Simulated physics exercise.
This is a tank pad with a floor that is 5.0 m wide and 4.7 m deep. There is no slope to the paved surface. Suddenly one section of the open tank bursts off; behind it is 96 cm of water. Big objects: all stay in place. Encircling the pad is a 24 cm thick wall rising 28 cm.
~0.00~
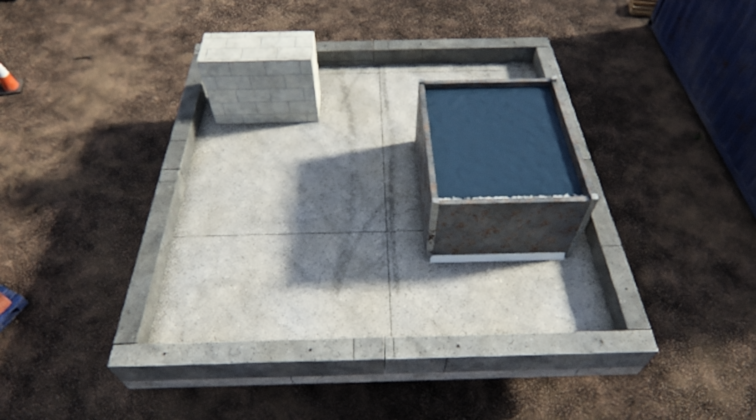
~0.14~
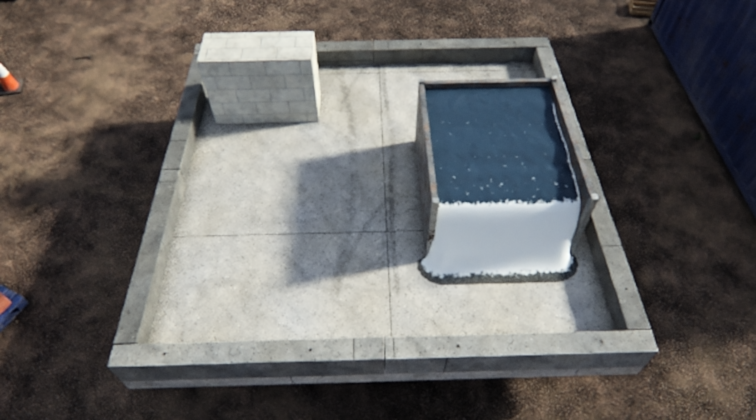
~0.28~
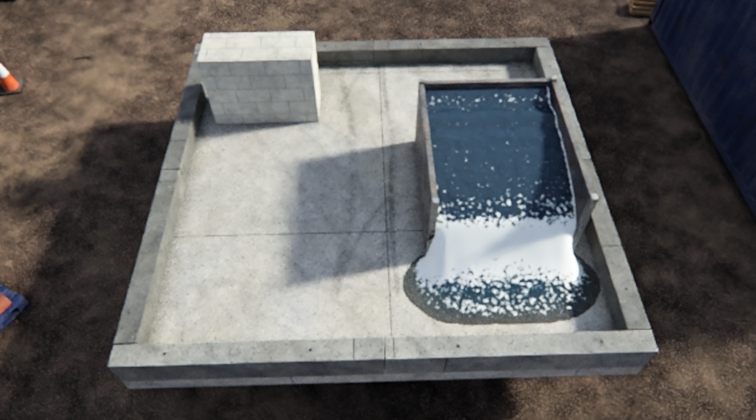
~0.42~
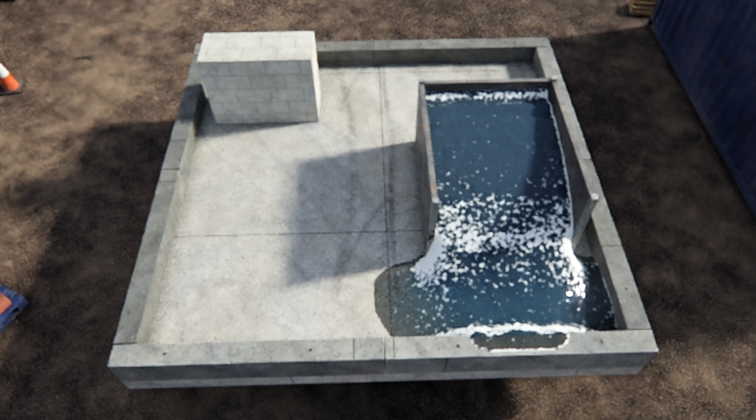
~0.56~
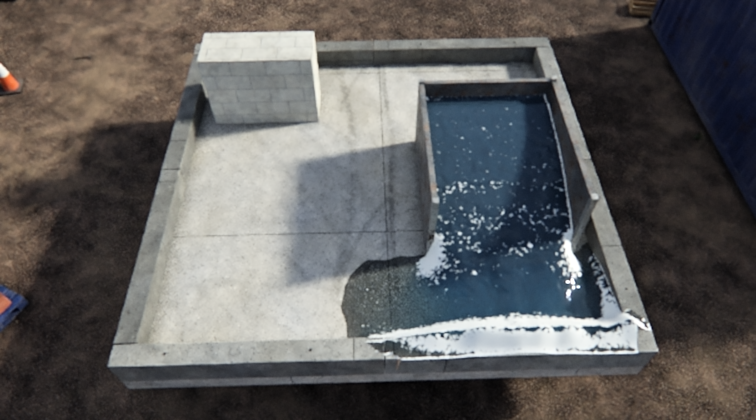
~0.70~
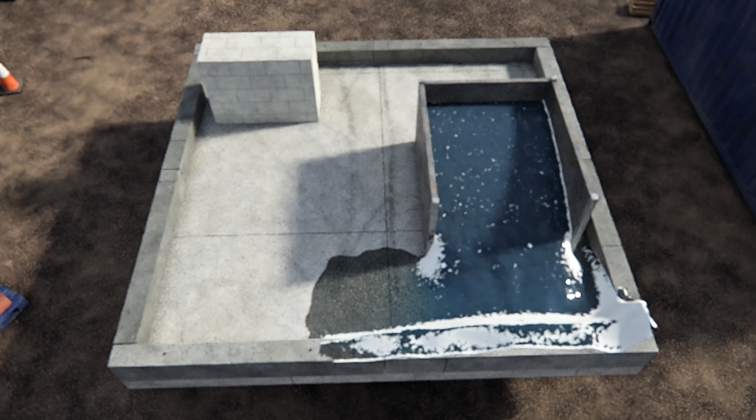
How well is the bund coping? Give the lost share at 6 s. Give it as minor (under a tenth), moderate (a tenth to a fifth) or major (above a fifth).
I expect upwards of a fifth to escape.
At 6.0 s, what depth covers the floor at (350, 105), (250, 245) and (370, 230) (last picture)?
Spot by spot: Some 10, 10, then 2 cm.
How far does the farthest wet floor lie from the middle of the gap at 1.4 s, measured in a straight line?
I'd say close to 4.0 m.
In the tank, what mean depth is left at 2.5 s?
The mean depth is some 19 cm.
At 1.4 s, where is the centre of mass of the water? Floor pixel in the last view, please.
Its balance point lies near (476, 246).
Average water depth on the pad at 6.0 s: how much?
About 7 centimetres.
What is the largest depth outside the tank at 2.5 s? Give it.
Max depth: About 38 centimetres.
After 1.1 s water covers 20 % of the floor and is deepest (80 cm) near (612, 340); 10 % is over the wall.
After 1.4 s water covers 25 % of the floor and is deepest (68 cm) near (612, 340); 18 % is over the wall.
After 2.5 s water covers 40 % of the floor and is deepest (38 cm) near (612, 340); 32 % is over the wall.
After 4.0 s water covers 60 % of the floor and is deepest (28 cm) near (201, 125); 34 % is over the wall.
After 6.0 s water covers 85 % of the floor and is deepest (16 cm) near (407, 148); 34 % is over the wall.
